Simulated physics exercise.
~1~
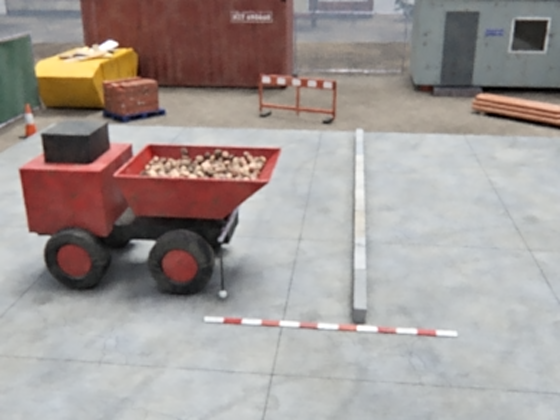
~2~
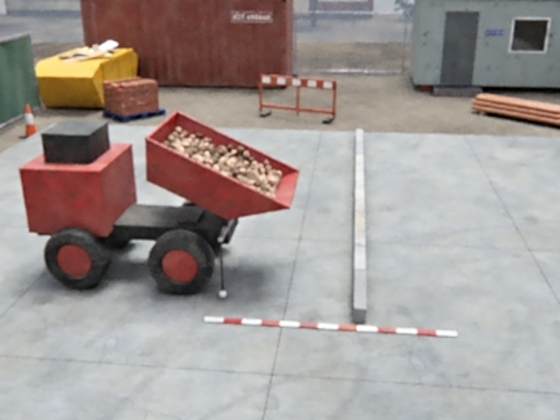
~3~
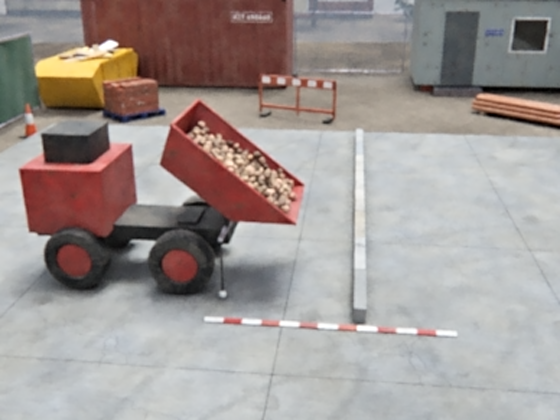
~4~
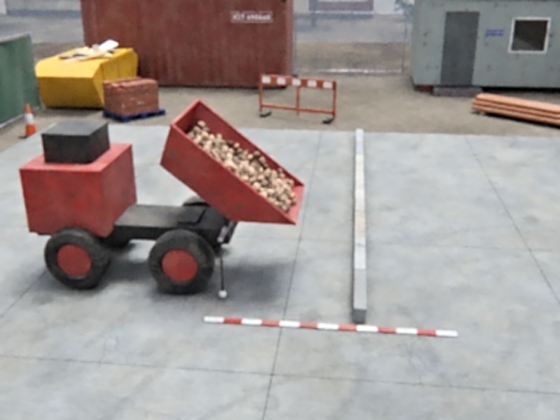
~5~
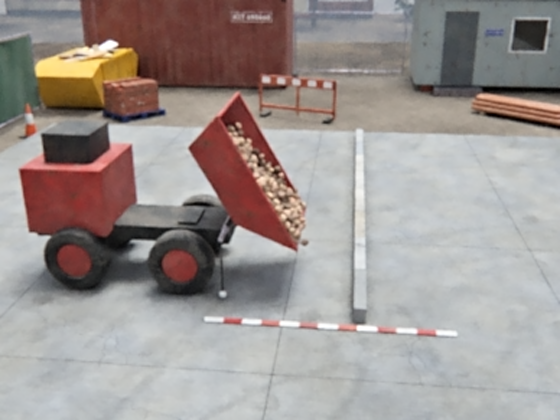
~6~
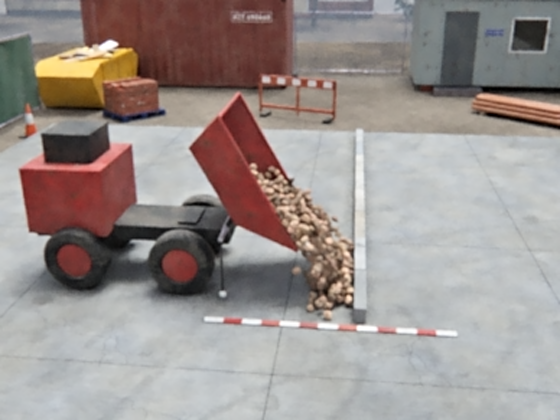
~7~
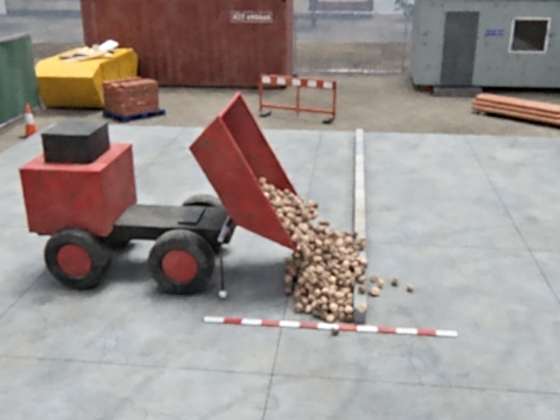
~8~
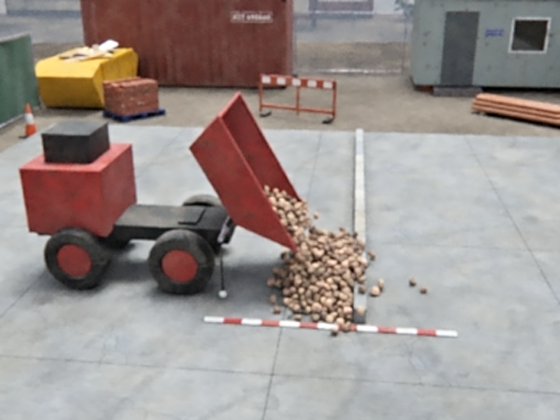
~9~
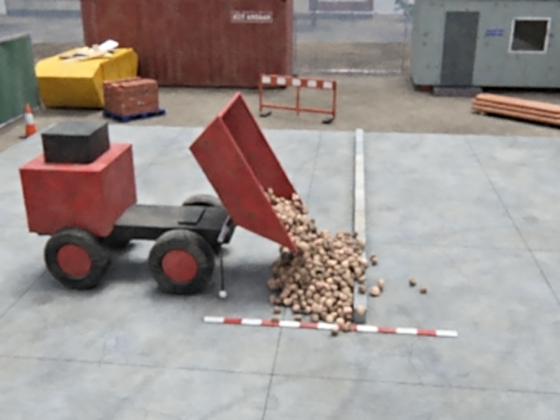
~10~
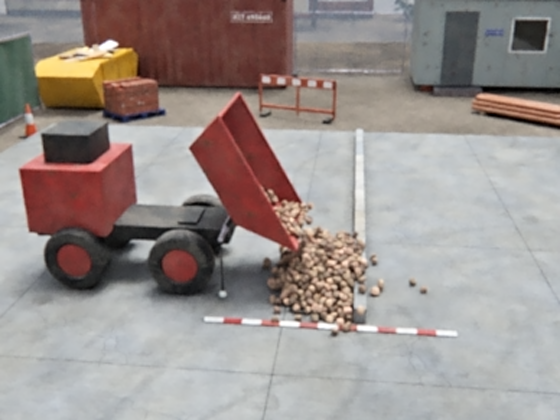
At first, a red site dumper stands on a concrete yard, its skip level and full of brownish stones, with a low kerb and a red-and-white striped staff on the ground to its right. The skip tips up toward the right, and the stones stay heaped inside. It pauses at a slant, then tilts more steeply, with the load bunched near its lower lip. The stones then pour out and pile up against the kerb. Finally the skip stays raised with some stones still in its mouth, most lie heaped before the kerb, and a few rest beyond it.
